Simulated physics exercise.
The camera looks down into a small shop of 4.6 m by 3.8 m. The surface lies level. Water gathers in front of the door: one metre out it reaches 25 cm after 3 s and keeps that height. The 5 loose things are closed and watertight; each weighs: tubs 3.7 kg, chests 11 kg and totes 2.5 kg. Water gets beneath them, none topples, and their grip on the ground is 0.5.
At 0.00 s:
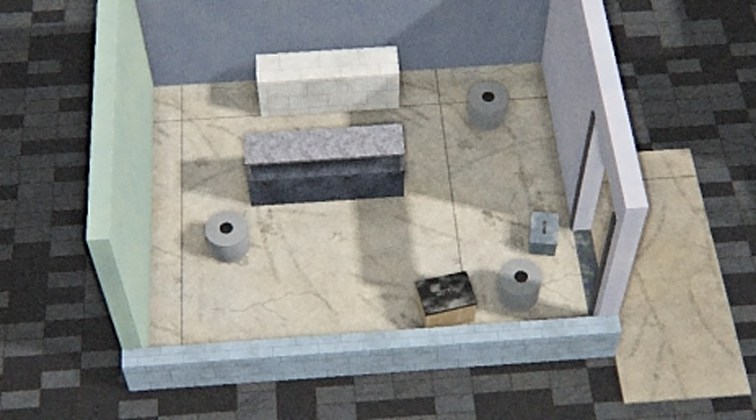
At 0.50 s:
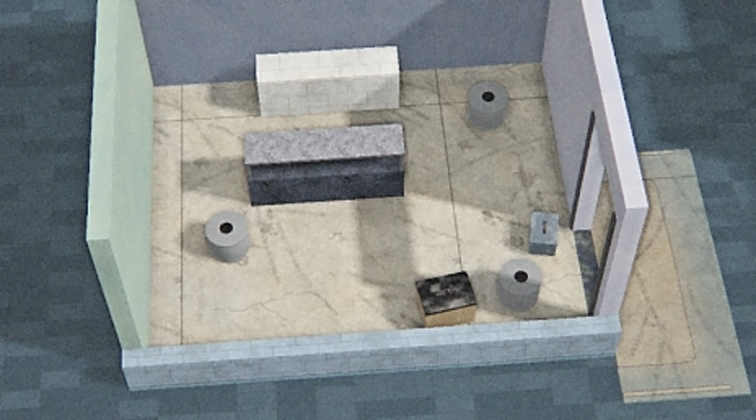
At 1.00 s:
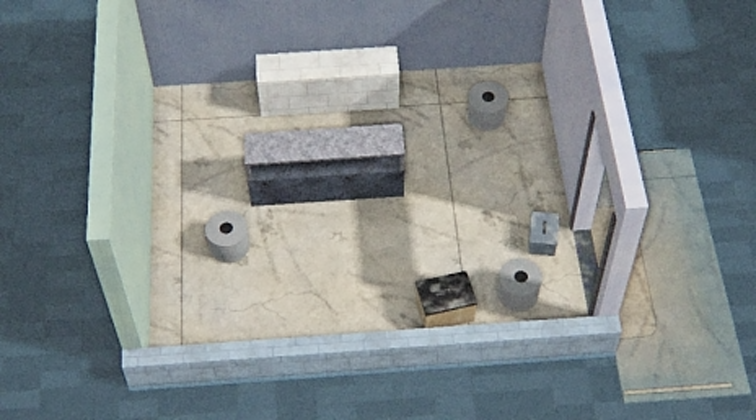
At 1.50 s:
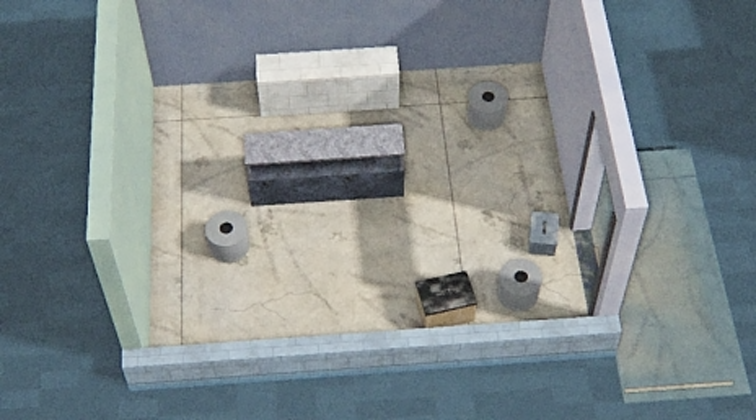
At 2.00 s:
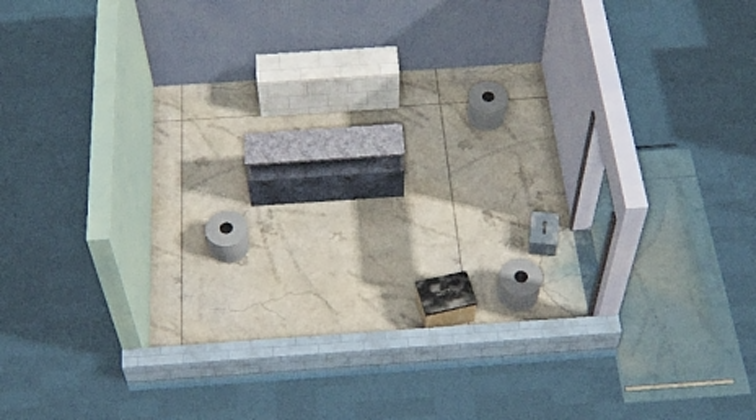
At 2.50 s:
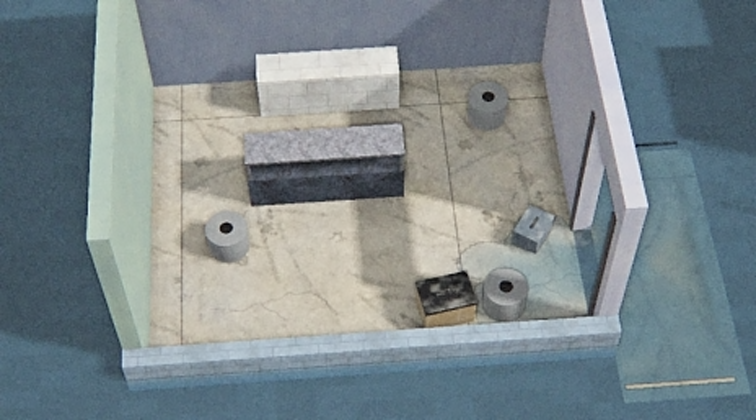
A small open-topped shop holds a dark counter, a white block, grey cylinders and two small boxes, seen from above. Water spreads across the dark ground outside and over the paving by the doorway, then seeps inside, where the nearby grey box turns and a cylinder shifts slightly left.
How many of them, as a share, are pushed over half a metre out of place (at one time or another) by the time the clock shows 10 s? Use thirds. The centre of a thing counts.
Share: At least two thirds.
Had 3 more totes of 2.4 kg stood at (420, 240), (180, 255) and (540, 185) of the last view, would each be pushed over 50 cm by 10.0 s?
In turn: More, over, under.
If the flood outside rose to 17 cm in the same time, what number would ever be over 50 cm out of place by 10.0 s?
In that case 4 of them.
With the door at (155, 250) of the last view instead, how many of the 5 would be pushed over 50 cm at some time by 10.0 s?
Then 5.
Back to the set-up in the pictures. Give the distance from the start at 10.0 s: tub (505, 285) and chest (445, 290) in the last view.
In turn: 400 cm, 350 cm.
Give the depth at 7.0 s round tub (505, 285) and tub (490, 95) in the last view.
Roughly 17 and 1 cm.
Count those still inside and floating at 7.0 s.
At that moment 3.
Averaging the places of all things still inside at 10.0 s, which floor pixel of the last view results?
Near (327, 154).
After 3.5 s 2 of 5 are over 50 cm from their spots; 1 afloat.
After 4.5 s 3 of 5 are over 50 cm from their spots; 1 afloat.
After 7.0 s 4 of 5 are over 50 cm from their spots; 3 afloat.
After 10.0 s 4 of 5 are over 50 cm from their spots, and 4 have been at some point; 5 afloat.
